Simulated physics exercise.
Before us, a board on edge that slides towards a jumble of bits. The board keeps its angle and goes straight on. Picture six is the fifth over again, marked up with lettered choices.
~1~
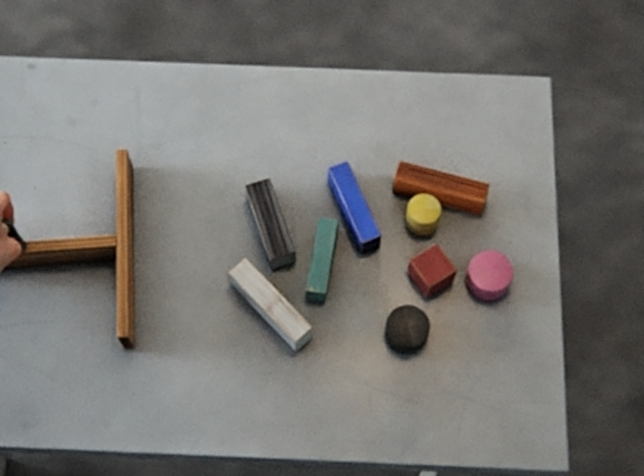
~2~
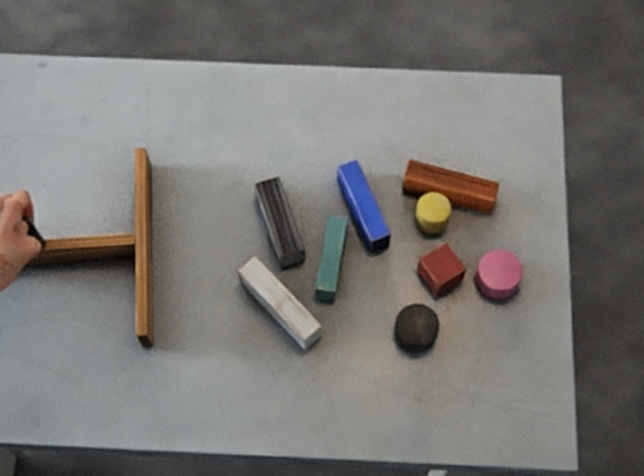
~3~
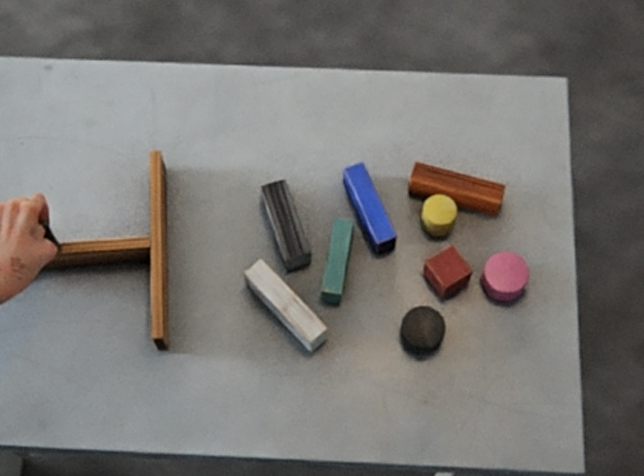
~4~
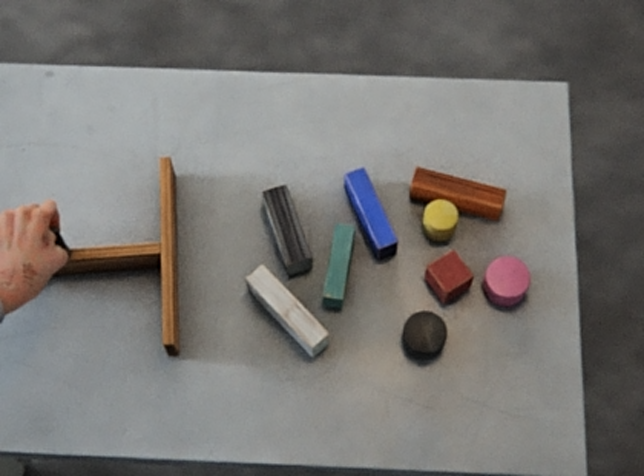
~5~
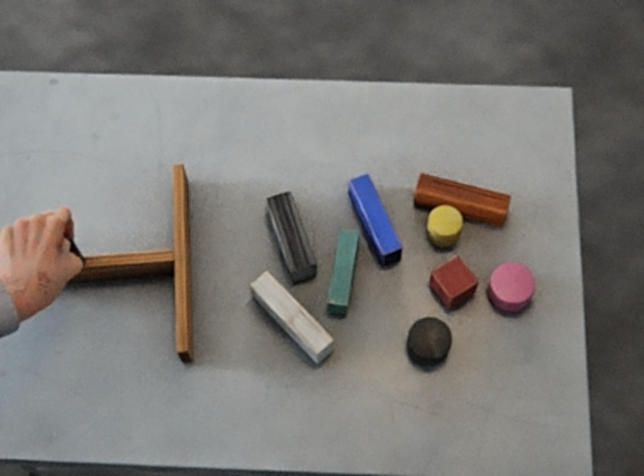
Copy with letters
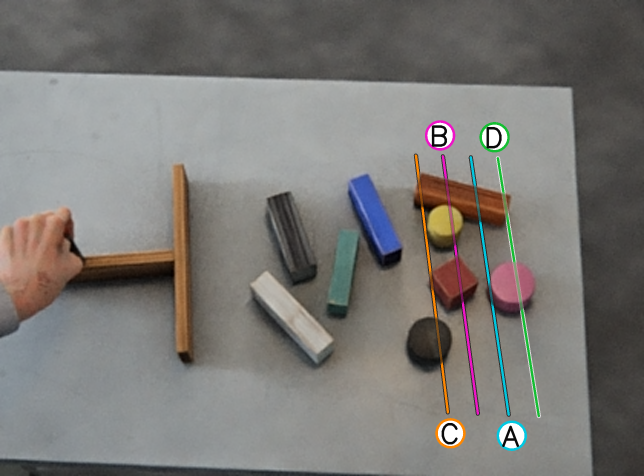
Wooden board on edge, pushed by a hand from the left, sliding right across a grey table towards scattered coloured blocks, untouched.
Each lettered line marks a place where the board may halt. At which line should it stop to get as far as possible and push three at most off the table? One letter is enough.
At D, and not beyond.
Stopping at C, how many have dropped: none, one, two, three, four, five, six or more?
By then, none.
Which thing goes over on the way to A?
The pink tin goes over.
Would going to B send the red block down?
No.
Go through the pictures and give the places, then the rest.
The first picture shows grey stick (270, 224); turquoise bar (323, 259); black tin (407, 329).
The second picture shows board (141, 238); yellow tin (433, 214).
The third picture shows board (156, 241); red block (447, 272).
The fourth picture shows board (167, 247); pink tin (506, 281).
The fifth picture shows board (180, 254); grey stick (291, 236); turquoise bar (344, 272); black tin (429, 341).
On the copy, A at (489, 279); B at (460, 278); C at (431, 277); D at (517, 280).
On D. First, board (300, 258); white stick (325, 326); grey stick (322, 237).
Then, board (420, 263); pink tin (531, 287); yellow tin (495, 212).
Finally, board (518, 266); red block over the edge; pink tin over the edge; two fallen.
By contrast, A is within the limit but short; B is within the limit but short; C is within the limit but short.
